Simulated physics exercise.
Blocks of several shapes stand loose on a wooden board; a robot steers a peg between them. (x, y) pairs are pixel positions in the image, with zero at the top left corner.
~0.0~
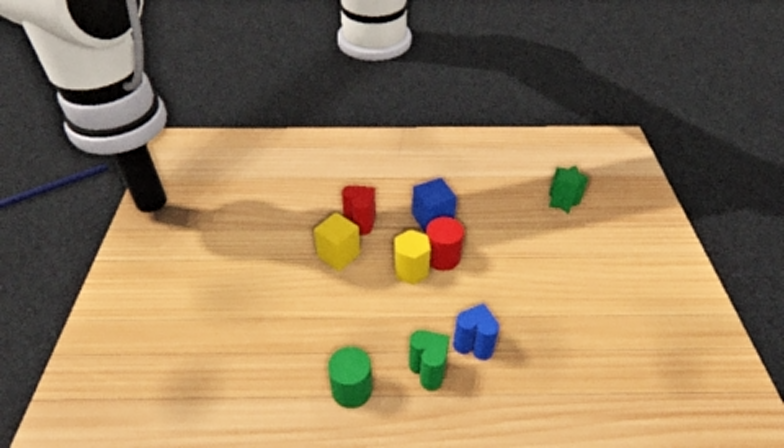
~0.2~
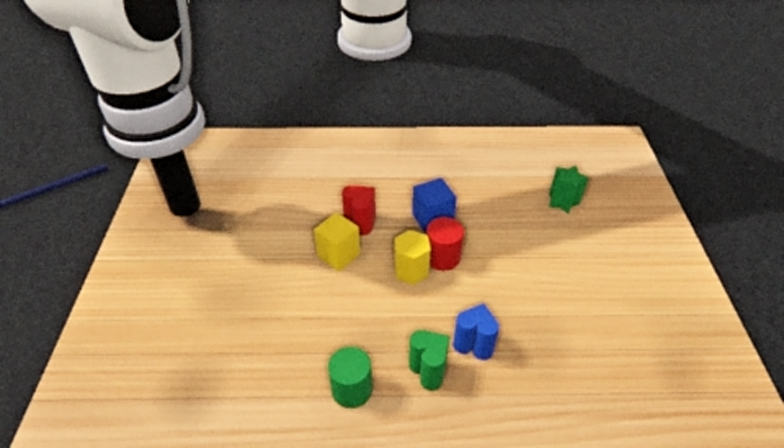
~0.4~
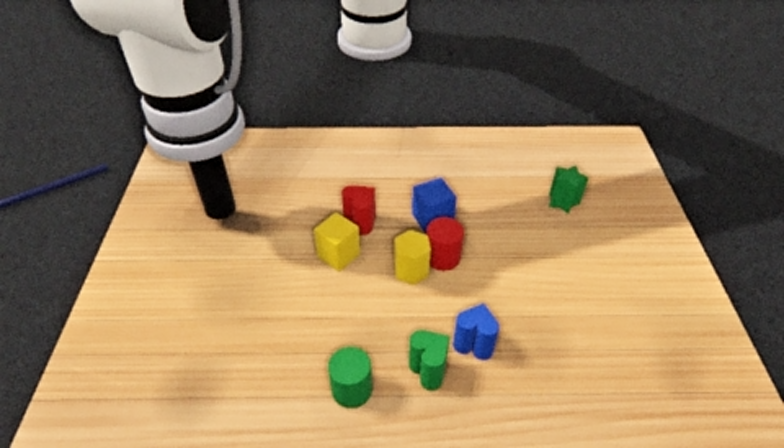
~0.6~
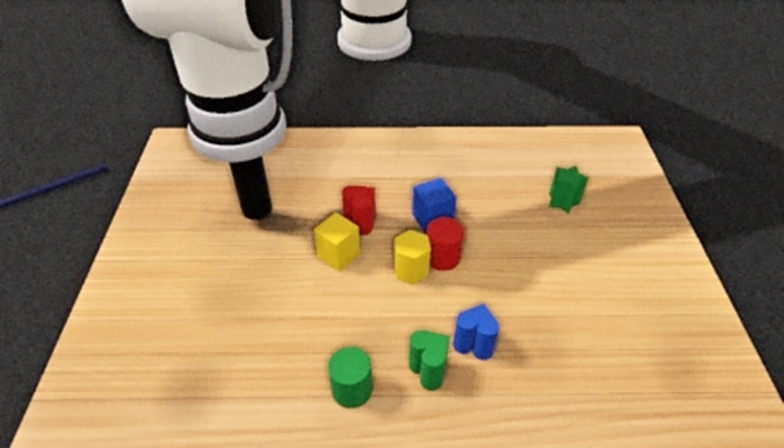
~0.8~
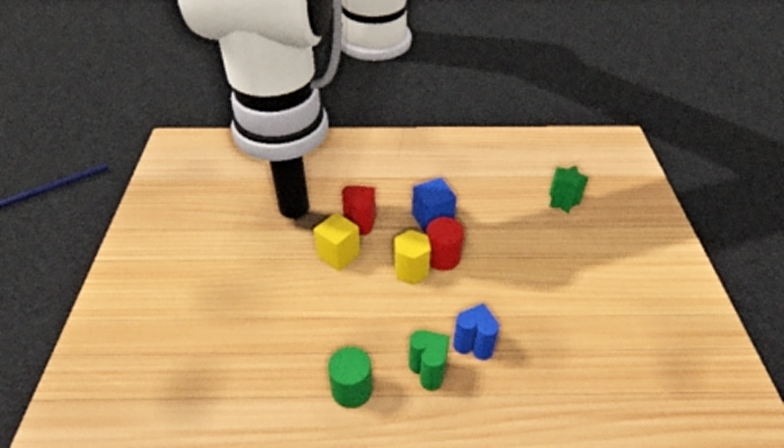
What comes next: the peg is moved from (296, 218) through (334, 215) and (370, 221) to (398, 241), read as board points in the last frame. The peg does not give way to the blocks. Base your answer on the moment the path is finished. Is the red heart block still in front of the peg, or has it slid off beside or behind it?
Prediction: Still leading.
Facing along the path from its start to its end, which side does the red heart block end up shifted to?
The red heart block goes right.
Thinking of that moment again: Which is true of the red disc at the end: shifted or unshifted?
It is moved from its place.
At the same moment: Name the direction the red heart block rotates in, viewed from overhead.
Answer: With the clock.
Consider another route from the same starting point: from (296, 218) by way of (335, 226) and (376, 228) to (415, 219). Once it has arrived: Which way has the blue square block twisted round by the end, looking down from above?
Looking down on the board, it turns clockwise.
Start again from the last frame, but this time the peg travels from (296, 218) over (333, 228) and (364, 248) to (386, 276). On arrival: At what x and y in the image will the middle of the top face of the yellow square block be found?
I'd expect the centre of its top face to be at (346, 249).
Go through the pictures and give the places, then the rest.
In the first frame, peg's lower end at (152, 203); red heart block at (359, 194); yellow hexagonal block at (413, 243); red disc at (446, 230).
In the second frame, peg at (186, 207); blocks still.
In the third frame, peg at (221, 209); blocks still.
In the fourth frame, peg at (257, 210); blocks still.
In the fifth frame, peg at (294, 208); red heart block at (359, 194); yellow hexagonal block at (413, 243); red disc at (446, 230).
What follows on the original path. One third of the way, peg at (333, 205); red heart block at (364, 195).
Two thirds of the way, peg at (371, 212); red heart block at (399, 207), turned 30° clockwise.
At the end, peg at (398, 231); red heart block at (430, 219), turned 35° clockwise; yellow hexagonal block still; red disc at (456, 235).
